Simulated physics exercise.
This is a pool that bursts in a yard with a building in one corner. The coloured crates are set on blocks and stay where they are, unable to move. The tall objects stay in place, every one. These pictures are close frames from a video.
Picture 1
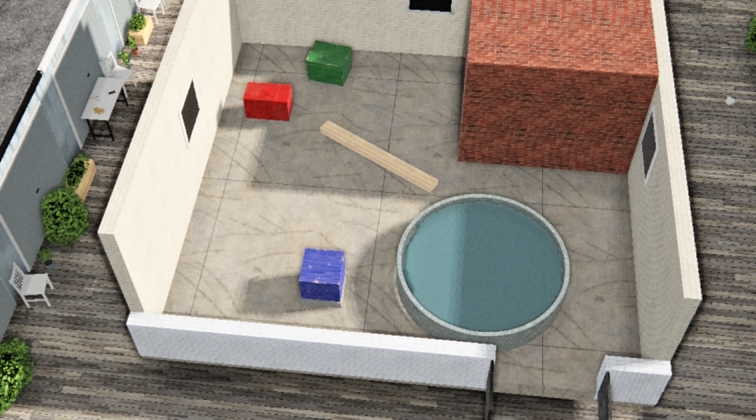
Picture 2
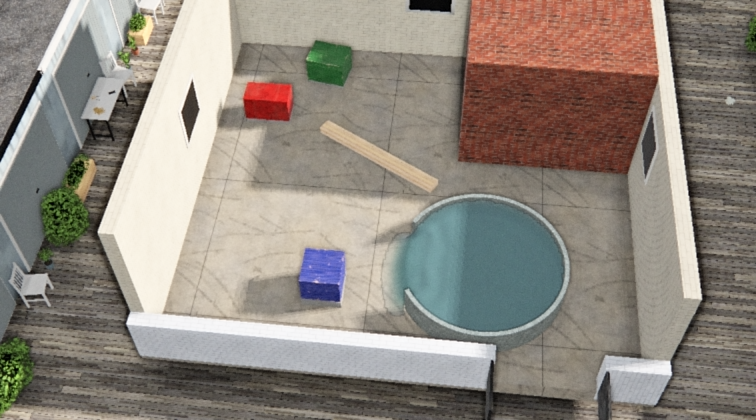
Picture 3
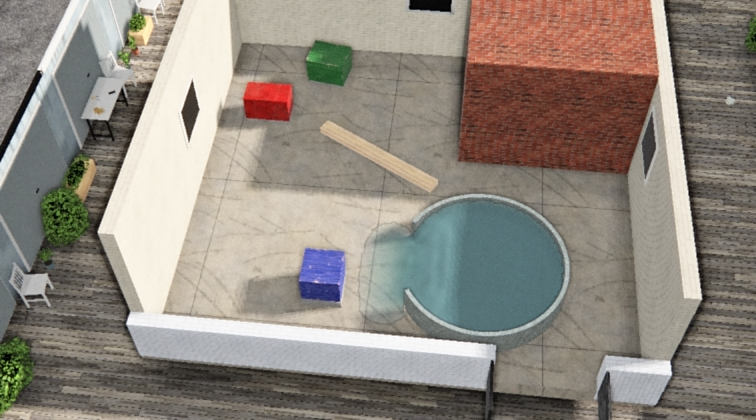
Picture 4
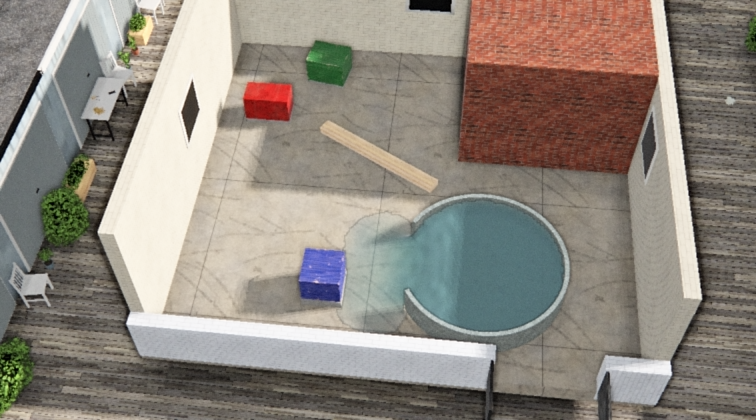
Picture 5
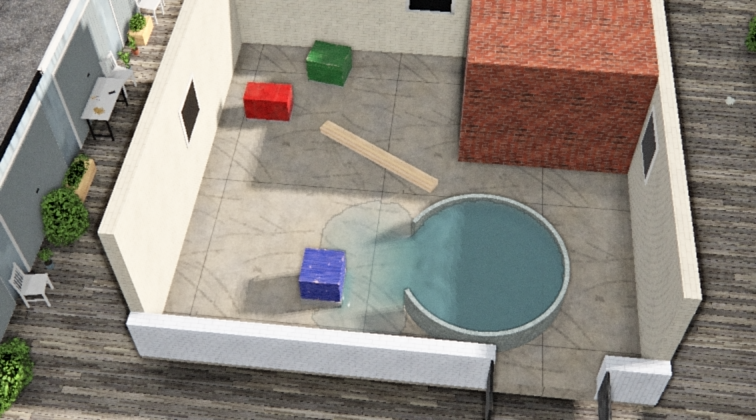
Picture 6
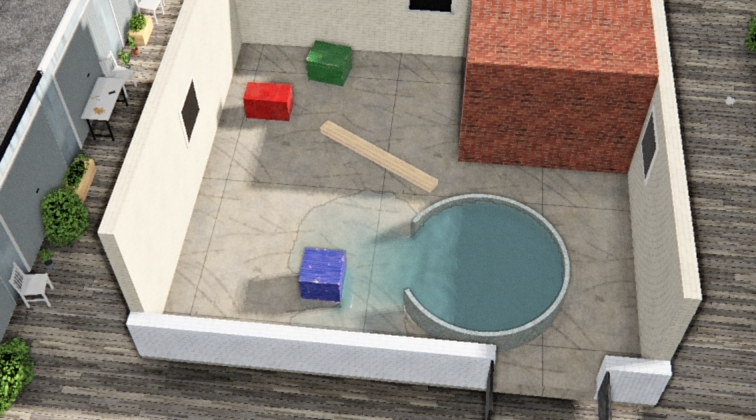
Water sits still in a round pool inside a walled yard, beside a brick building, until the pool's left side opens. It pours out through the gap and spreads leftward in a thin, rounded sheet across the paved floor, reaching around the blue box, while the red and green boxes and wooden plank stay still.
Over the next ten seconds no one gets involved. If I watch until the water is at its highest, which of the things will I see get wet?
At the end, the red crate is hit, the green crate is hit, the blue crate is hit.
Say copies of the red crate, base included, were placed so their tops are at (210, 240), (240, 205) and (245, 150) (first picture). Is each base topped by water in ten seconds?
So, in the order given: Flooded, flooded, flooded.
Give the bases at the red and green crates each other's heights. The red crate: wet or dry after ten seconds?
Looks like the red crate is inundated.
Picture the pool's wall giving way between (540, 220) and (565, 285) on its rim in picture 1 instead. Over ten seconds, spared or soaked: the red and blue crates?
I expect red remains untouched while blue remains untouched.
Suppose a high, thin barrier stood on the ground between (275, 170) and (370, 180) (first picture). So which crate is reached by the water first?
The crate marked blue.
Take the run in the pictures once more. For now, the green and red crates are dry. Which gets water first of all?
The crate marked red.
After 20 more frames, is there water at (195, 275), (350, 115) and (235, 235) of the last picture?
Result by point, in sequence: Waterlogged, then unwetted, then waterlogged.
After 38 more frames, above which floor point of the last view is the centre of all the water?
I'd point to (341, 239).
A moment on, water covers 20 % of the floor; the red crate not reached, the green crate not reached, the blue crate water round its plinth.
Next, water covers 35 % of the floor; the red crate not reached, the green crate not reached, the blue crate water round its plinth.
Then, water covers 50 % of the floor; the red crate water round its plinth, the green crate not reached, the blue crate water round its plinth.
Later, water covers 60 % of the floor; the red crate water round its plinth, the green crate water round its plinth, the blue crate water round its plinth.
In the end, water covers 80 % of the floor; the red crate was topped, the green crate was topped, the blue crate was topped.
